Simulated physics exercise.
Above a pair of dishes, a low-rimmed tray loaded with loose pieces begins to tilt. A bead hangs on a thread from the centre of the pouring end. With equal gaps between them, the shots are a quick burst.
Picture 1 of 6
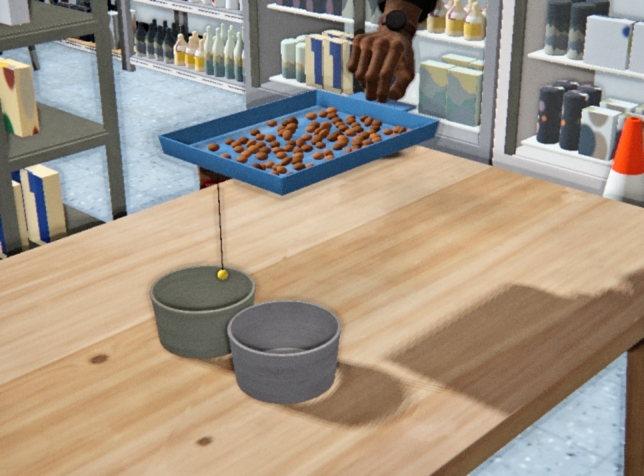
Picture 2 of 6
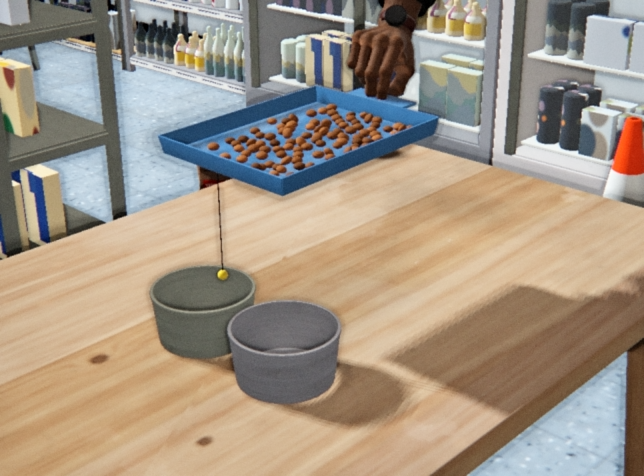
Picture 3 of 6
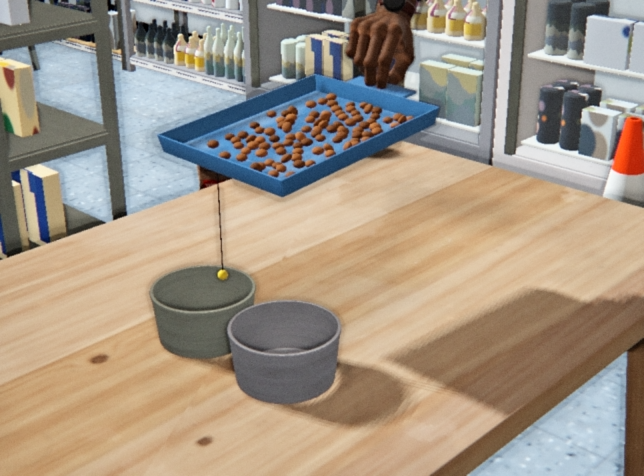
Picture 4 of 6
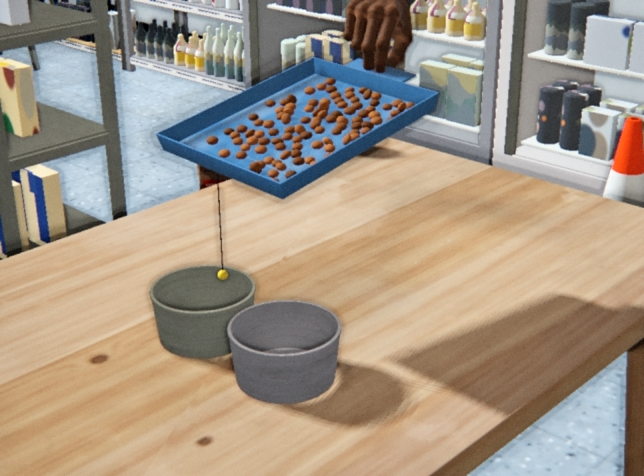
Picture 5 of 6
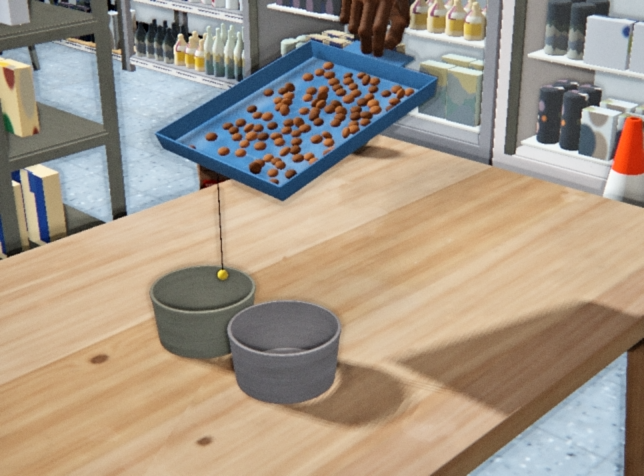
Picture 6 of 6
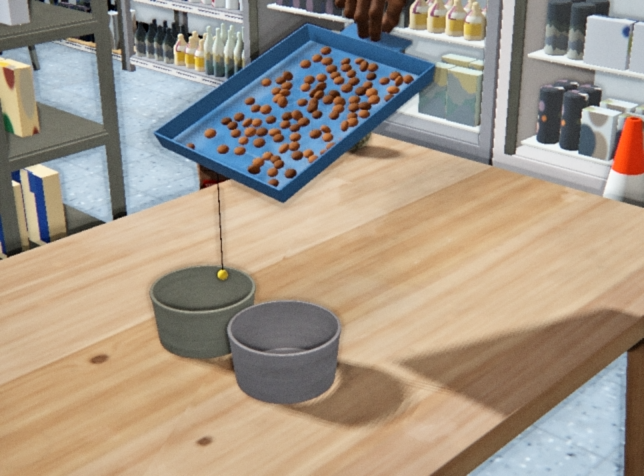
A hand steadily tilts a blue tray of brown kibble above two round dishes.
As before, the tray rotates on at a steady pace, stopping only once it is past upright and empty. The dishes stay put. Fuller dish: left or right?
Dish on the right.
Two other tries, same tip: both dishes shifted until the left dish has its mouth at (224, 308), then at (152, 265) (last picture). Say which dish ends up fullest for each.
The dish to the left at the first, the dish to the right at the second.
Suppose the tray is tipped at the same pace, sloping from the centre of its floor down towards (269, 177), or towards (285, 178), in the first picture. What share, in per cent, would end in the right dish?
Roughly 90 percent first and 90 percent second.
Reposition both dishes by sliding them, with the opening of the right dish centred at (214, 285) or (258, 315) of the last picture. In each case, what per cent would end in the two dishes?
In order: 10 per cent and 70 per cent.
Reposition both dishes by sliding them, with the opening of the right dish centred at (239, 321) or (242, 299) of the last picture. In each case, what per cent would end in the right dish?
It comes to near 80 per cent the first time and near 40 per cent the second time.
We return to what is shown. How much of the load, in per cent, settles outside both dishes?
It comes to some 30 in a hundred.
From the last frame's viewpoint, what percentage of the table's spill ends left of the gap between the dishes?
About 80 percent of the spill.
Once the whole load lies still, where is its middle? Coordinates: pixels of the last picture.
Near pixel (261, 369).
Soon after the last picture, tray tipped steeply; nearly all on the tray; a small part in the air.
A little later, tray tipped past a quarter turn; about a quarter on the tray; about a third in the right dish; a stray few in the left dish; about a quarter outside both; about a quarter in the air.
Later still, tray tipped past a quarter turn; about half in the right dish; a small part in the left dish; about a third outside both.
At rest, tray tipped past a quarter turn; about half in the right dish; a small part in the left dish; about a quarter outside both.
